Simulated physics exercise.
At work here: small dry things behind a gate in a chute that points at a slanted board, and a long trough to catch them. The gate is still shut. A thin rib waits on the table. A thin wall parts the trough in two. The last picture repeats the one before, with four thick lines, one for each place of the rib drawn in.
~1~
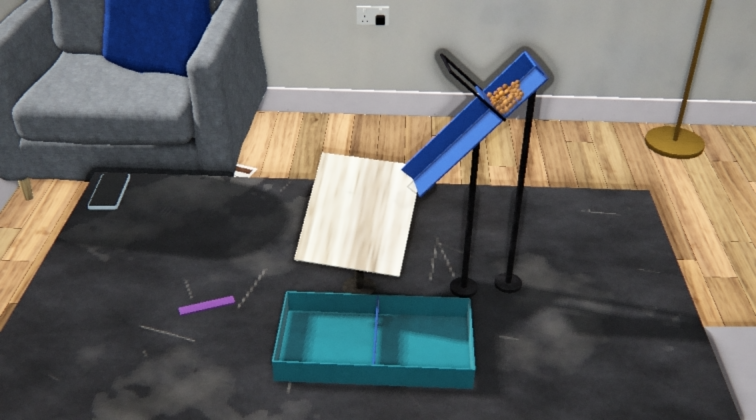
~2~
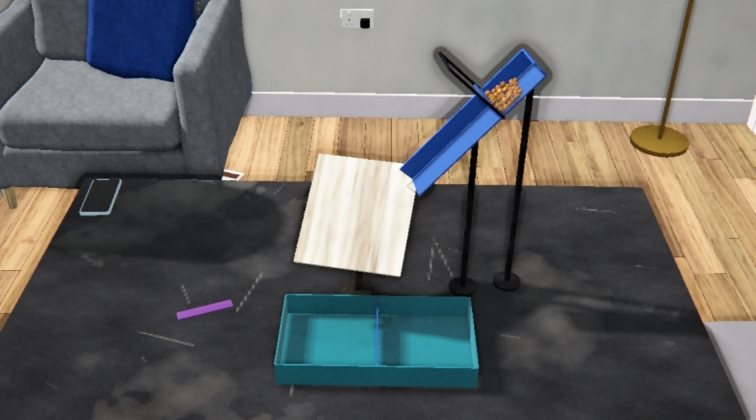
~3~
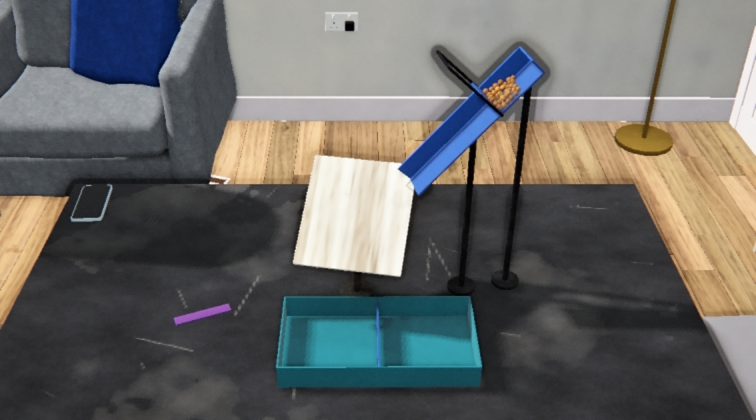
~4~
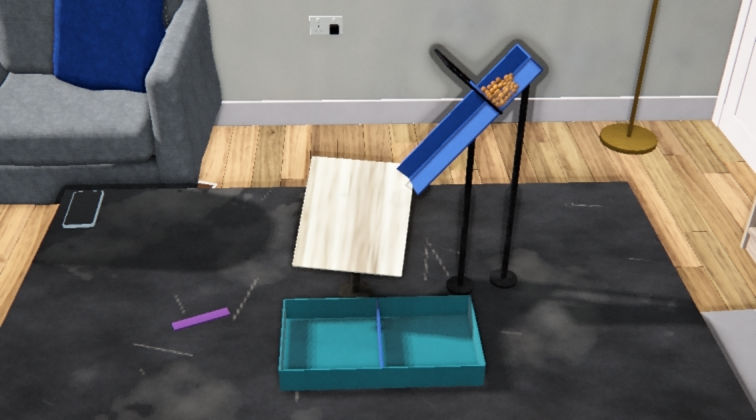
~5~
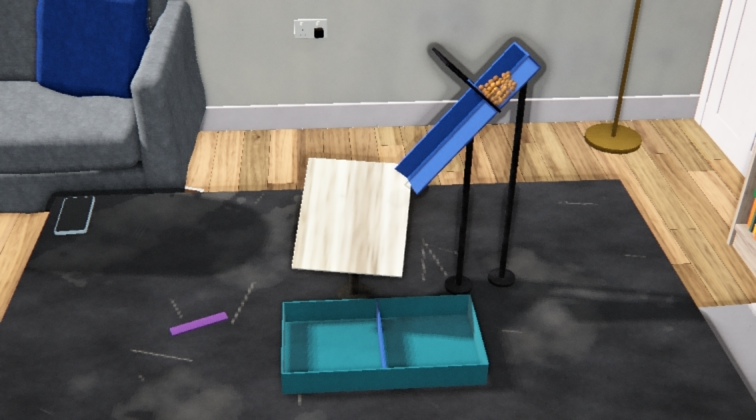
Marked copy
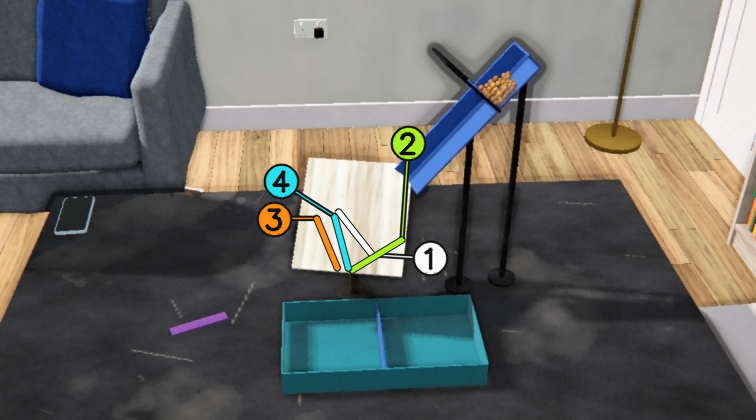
In a living room, the view shifts slightly around chickpeas held behind a chute's gate.
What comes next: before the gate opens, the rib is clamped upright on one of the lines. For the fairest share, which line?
1 is best.
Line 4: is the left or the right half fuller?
More lands on the left.
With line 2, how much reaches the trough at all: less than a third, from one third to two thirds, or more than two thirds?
It is more than two thirds.
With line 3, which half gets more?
More lands on the left.
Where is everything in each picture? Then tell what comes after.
Load behind the gate at (502, 100), roasted chickpeas; lip of the chute at (417, 188), sloping fairly steeply, in the first frame.
Middle of the board at (358, 213), tilted fairly steeply; middle of its low edge at (346, 268); of its high edge at (369, 160), in the second frame.
Front corners of the trough at (277, 367) and (481, 367); front end of its middle wall at (379, 367); gate still shut at (479, 92), in the third frame.
Middle of the load at (497, 93); lip at (413, 187), in the fourth frame.
Middle of the load at (495, 91); lip at (412, 187), in the fifth frame.
On the marked copy, line 1 from (338, 211) to (372, 254); line 2 from (402, 240) to (351, 270); line 3 from (316, 218) to (337, 268); line 4 from (334, 216) to (348, 268).
If 1 is chosen, of what is caught, about half in the left half, about half in the right.
If 2 is chosen, of what is caught, all in the left half, none in the right.
If 3 is chosen, of what is caught, all in the left half, none in the right.
If 4 is chosen, of what is caught, nearly all in the left half, a small part in the right.
